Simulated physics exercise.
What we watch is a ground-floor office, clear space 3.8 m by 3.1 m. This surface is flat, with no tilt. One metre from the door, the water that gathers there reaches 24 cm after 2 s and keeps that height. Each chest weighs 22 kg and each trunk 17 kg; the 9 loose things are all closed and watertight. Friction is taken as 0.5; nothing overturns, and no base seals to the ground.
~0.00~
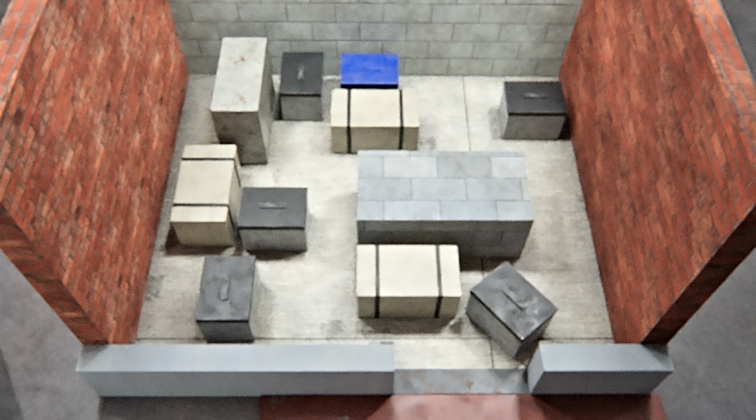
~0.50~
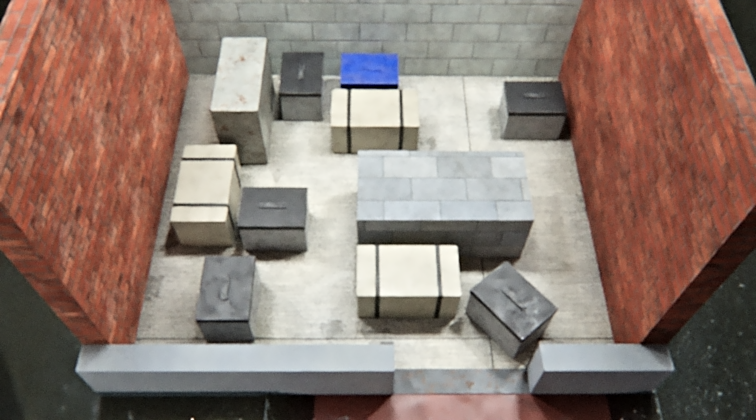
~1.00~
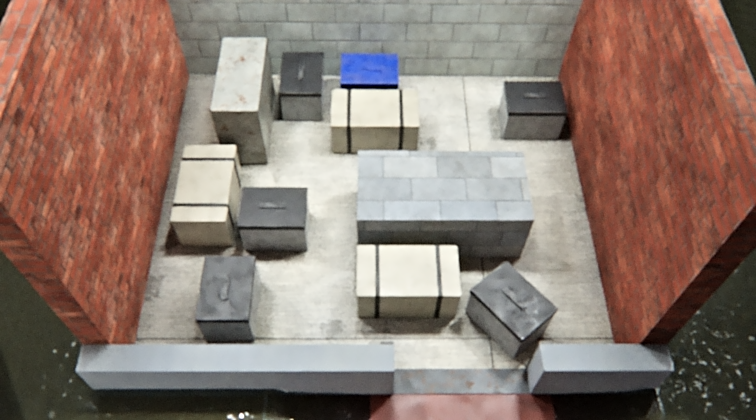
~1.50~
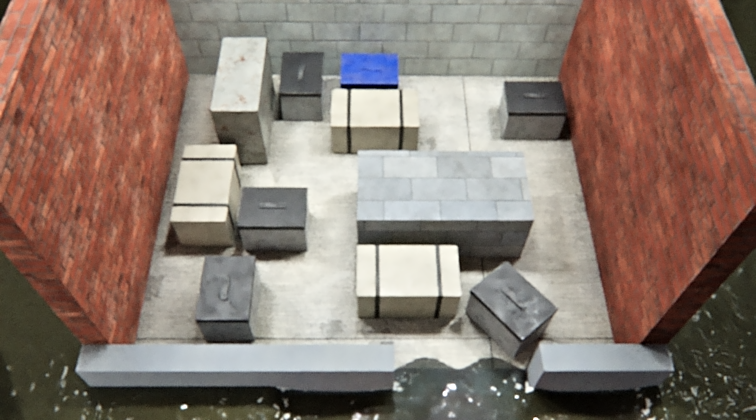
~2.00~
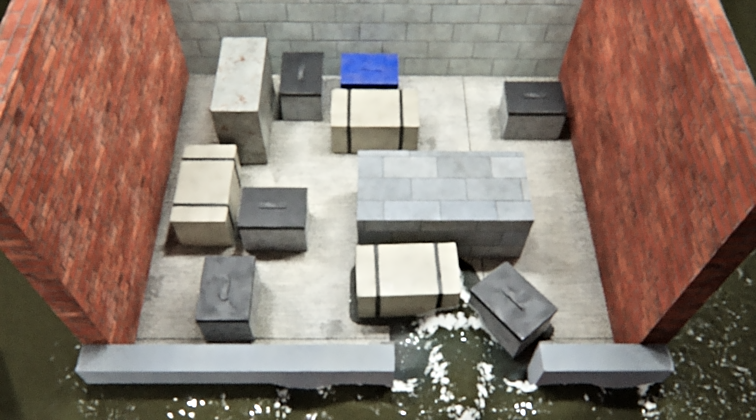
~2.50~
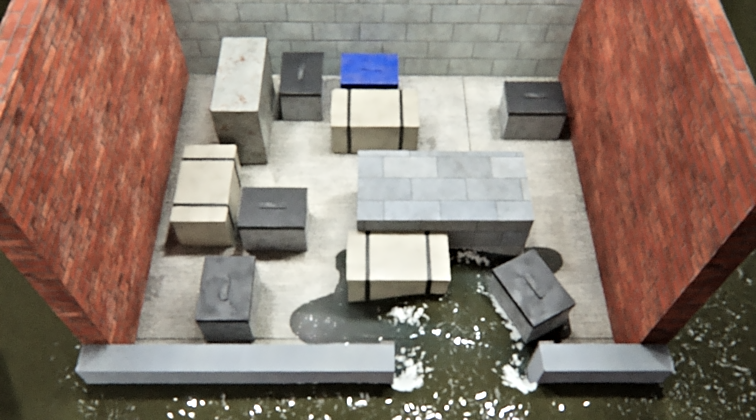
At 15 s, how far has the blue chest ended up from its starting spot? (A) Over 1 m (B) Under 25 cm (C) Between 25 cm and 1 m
C.
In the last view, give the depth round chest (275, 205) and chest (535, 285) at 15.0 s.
Depths: Near 20 cm, then near 16 cm.
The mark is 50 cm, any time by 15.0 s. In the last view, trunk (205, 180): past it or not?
That one is smaller.
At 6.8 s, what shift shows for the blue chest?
0 cm or so by then.
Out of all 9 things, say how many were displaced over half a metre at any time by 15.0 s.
The answer here is 8.
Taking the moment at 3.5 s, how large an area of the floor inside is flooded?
Some 4.0 m2.
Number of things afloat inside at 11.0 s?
Answer: 9.
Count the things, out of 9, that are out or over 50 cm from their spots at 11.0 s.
It comes to 7.
After 3.5 s the blue chest is near (370, 69), 0.0 m from its start, aground; 0 afloat.
After 6.8 s the blue chest is near (370, 69), 0.0 m from its start, aground; 4 afloat.
After 11.0 s the blue chest is near (420, 103), 0.7 m from its start, afloat; 9 afloat.
After 15.0 s the blue chest is near (355, 107), 0.6 m from its start, afloat; 9 afloat.
